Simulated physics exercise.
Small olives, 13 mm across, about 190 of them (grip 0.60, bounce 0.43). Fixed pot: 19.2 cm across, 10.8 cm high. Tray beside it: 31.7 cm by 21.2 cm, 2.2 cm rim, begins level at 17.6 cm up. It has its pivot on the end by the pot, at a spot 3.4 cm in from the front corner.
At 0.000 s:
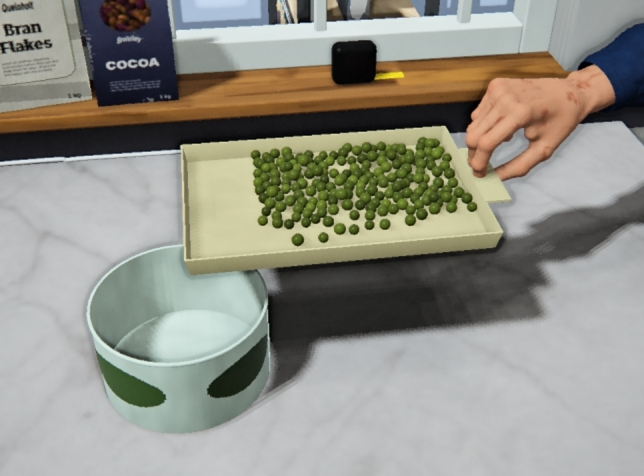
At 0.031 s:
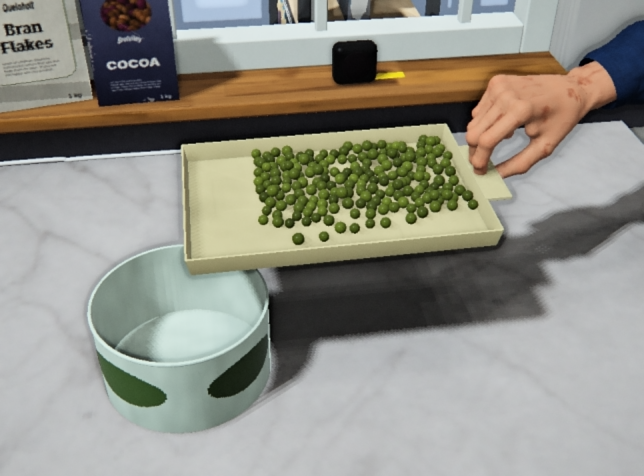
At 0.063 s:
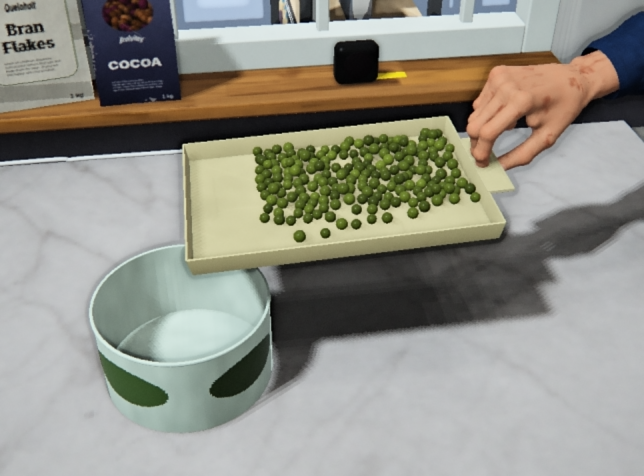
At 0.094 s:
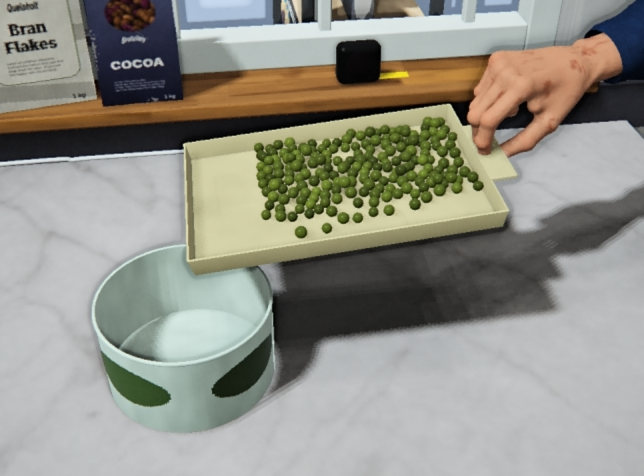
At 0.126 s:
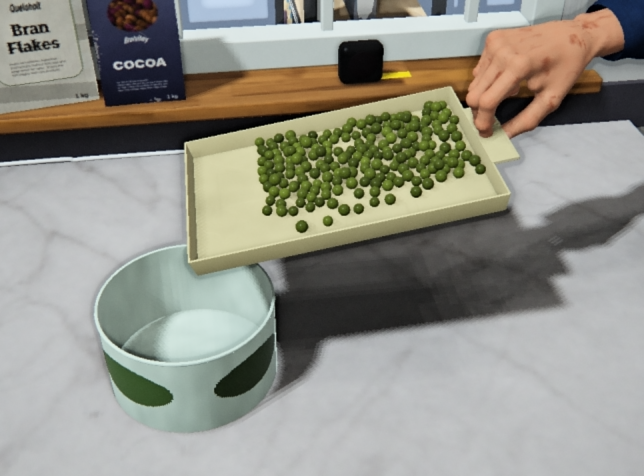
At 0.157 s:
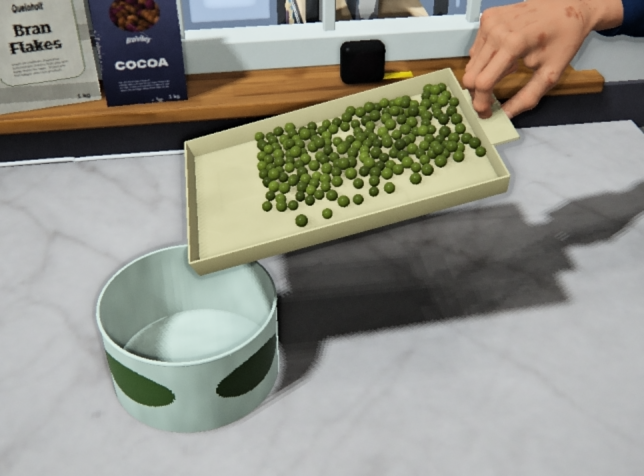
A hand raised the right end of a cream tray of small green olives, slowly at first and then faster, while its left end stayed low beside a pale pot on the marble counter.
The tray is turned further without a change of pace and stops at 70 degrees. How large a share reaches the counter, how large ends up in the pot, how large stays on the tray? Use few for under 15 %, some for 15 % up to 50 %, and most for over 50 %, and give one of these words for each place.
Counter: Some, pot: Some, tray: Some.
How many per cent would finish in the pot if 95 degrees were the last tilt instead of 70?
In that case it comes to about 60 in a hundred.
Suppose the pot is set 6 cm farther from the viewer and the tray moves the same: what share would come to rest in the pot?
My estimate: Some 25 per cent.
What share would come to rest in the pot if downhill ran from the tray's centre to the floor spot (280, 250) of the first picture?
Near 45 percent, give or take.
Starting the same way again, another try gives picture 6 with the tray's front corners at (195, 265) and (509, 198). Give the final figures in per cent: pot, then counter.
Pot 35; counter 45.
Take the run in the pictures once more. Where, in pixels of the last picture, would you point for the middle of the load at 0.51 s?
Approximately (217, 142) in the last view.
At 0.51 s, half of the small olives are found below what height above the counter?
Some 26 cm above the counter.
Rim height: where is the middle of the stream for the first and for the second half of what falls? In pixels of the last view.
(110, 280) or so first, later (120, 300).
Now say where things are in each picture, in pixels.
Tray tilt 0 degrees, front corners at (189, 258) and (498, 230); middle of the pieces at (353, 181); pot at (179, 299), in the first frame.
Tray tilt 1 degrees, front corners at (189, 258) and (499, 228); middle of the pieces at (354, 179), in the second frame.
Tray tilt 2 degrees, front corners at (190, 258) and (501, 220); middle of the pieces at (355, 175), in the third frame.
Tray tilt 5 degrees, front corners at (191, 258) and (503, 209), lowest corner left front; middle of the pieces at (357, 167), in the fourth frame.
Tray tilt 9 degrees, front corners at (192, 259) and (505, 192), lowest corner left front; middle of the pieces at (358, 157), in the fifth frame.
Tray tilt 13 degrees, front corners at (193, 260) and (505, 174), lowest corner left front; middle of the pieces at (357, 146); pot at (188, 299). The tray's pace is about 140 degrees a second, in the sixth frame.
Then, at 0.37 s, tilt 43 degrees; the tray holds 100 %, the pot 0 %.
Then, at 0.51 s, tilt 63 degrees; the tray holds 100 %, the pot 0 %.
Then, at 0.77 s, tilt 70 degrees; the tray holds 35 %, the pot 25 %.
At rest (1.8 s), counter 35 %, pot 30 %, tray 35 %.
